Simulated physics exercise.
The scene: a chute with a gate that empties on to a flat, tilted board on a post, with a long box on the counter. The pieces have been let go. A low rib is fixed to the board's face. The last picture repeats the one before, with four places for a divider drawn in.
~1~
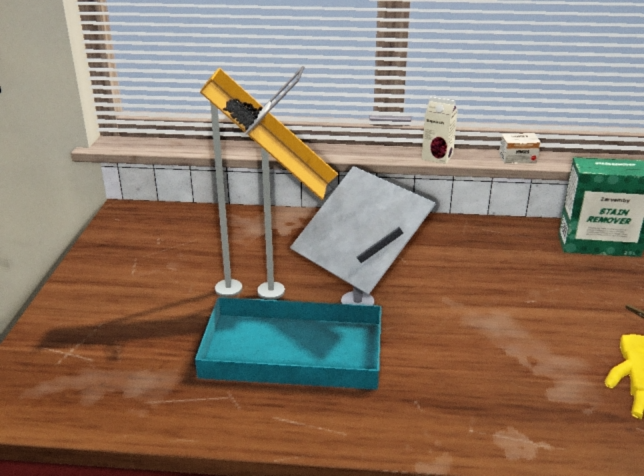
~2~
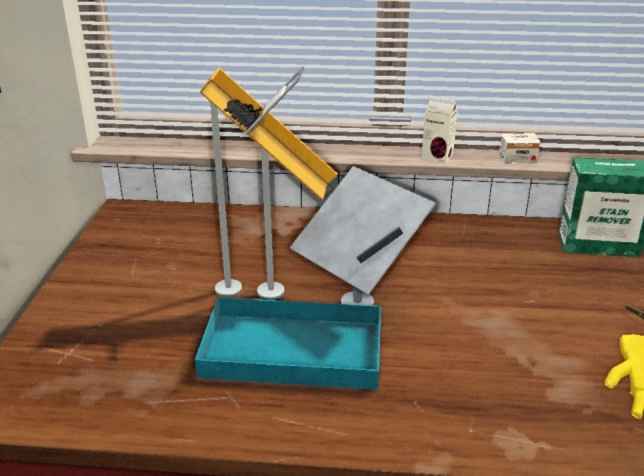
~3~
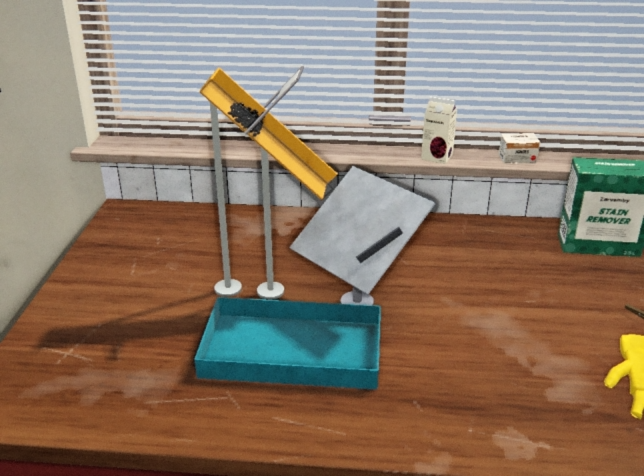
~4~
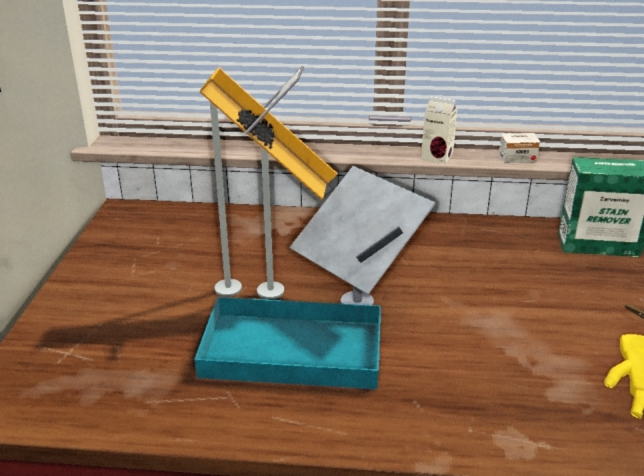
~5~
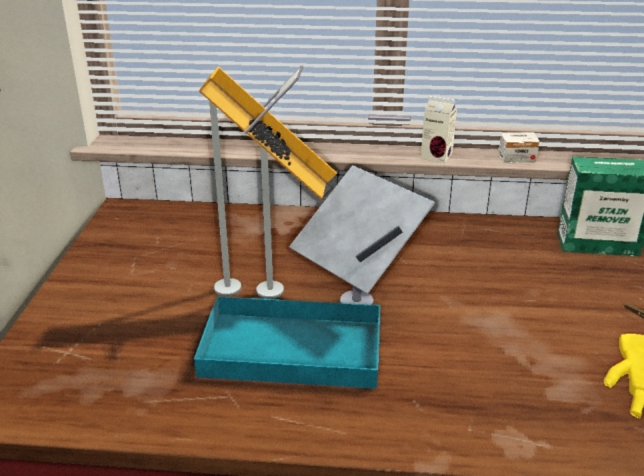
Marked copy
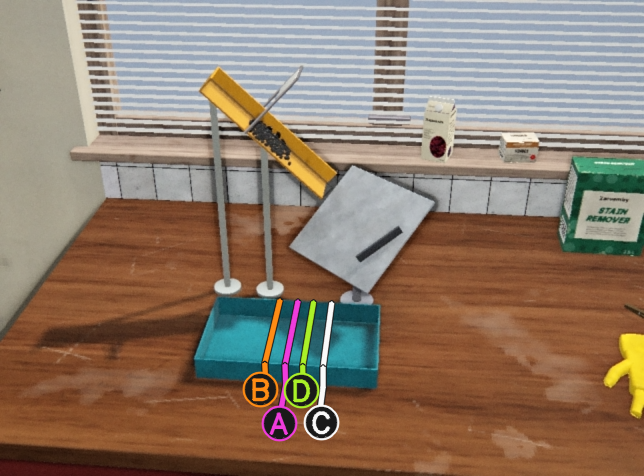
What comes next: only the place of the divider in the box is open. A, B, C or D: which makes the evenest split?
Use line D.
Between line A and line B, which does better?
That would be A.
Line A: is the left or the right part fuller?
More lands on the right.
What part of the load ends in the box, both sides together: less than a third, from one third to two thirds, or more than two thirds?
About that: More than two thirds.
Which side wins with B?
The right side.
On the marked copy, line A crosses the front rim at (285, 364); line B crosses the front rim at (264, 363); line C crosses the front rim at (323, 366); line D crosses the front rim at (302, 365).
If A is chosen, of what is caught, about a quarter on the left of the divider, most on the right.
If B is chosen, of what is caught, a small part on the left of the divider, nearly all on the right.
If C is chosen, of what is caught, nearly all on the left of the divider, a small part on the right.
If D is chosen, of what is caught, about half on the left of the divider, about half on the right.
